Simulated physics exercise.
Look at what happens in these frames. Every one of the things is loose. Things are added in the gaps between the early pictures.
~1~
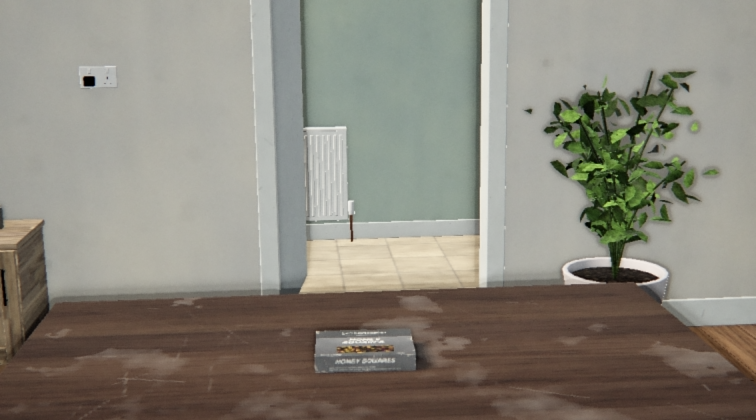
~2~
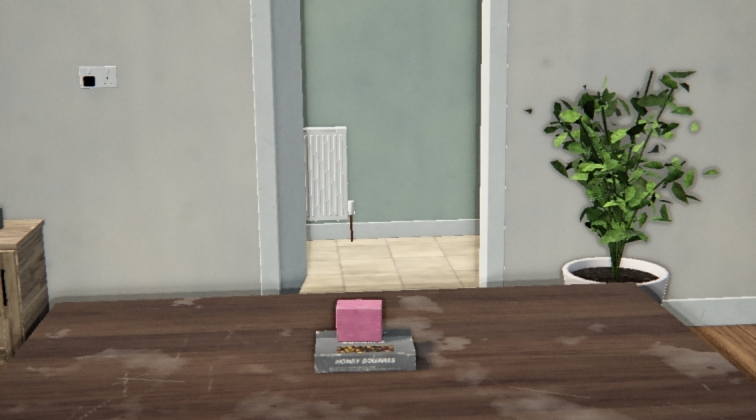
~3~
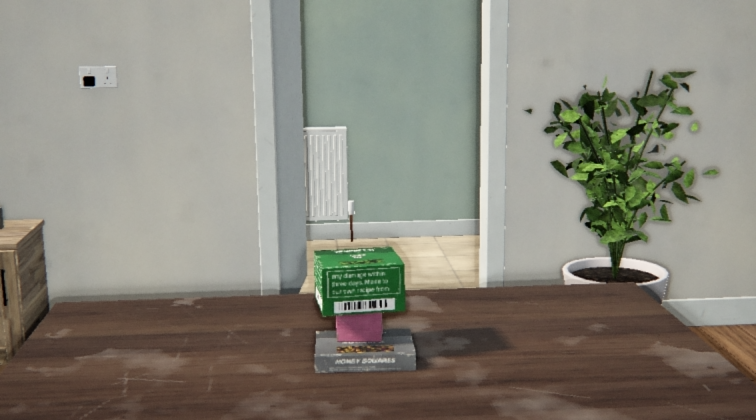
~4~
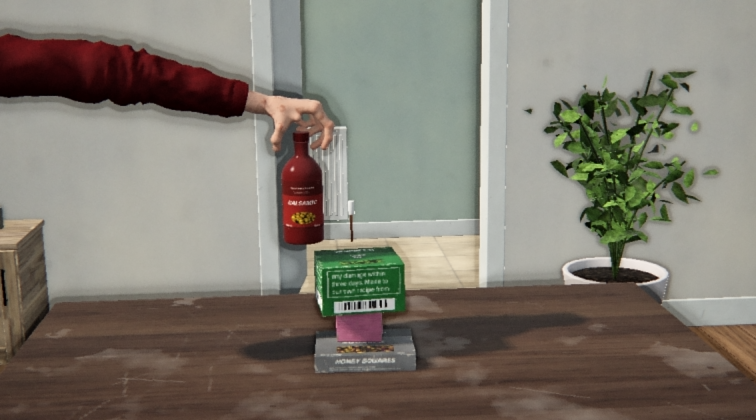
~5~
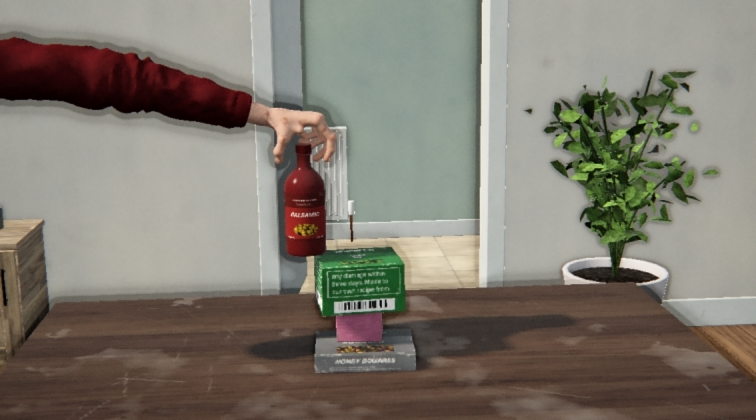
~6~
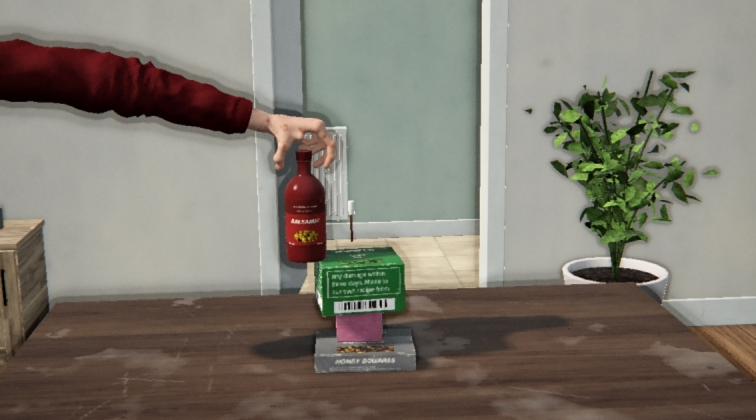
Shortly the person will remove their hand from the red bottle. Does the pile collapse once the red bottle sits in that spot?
Not safe.
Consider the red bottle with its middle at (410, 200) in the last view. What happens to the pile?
Then it gives way.
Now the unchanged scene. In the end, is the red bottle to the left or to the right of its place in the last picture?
Result: Further left.
Then, 0.30 s past the last view, red bottle rocked 25° from its first pose near (283, 216).
Then, 0.40 s past the last view, red bottle now fallen.
Then, 0.50 s past the last view, things are still on the move.
Then, 0.60 s past the last view, nothing new.
Finally, fallen, red bottle; the other 3 still in place. Final places as the last picture's camera would see them, red bottle near (232, 343). The pile gives way.
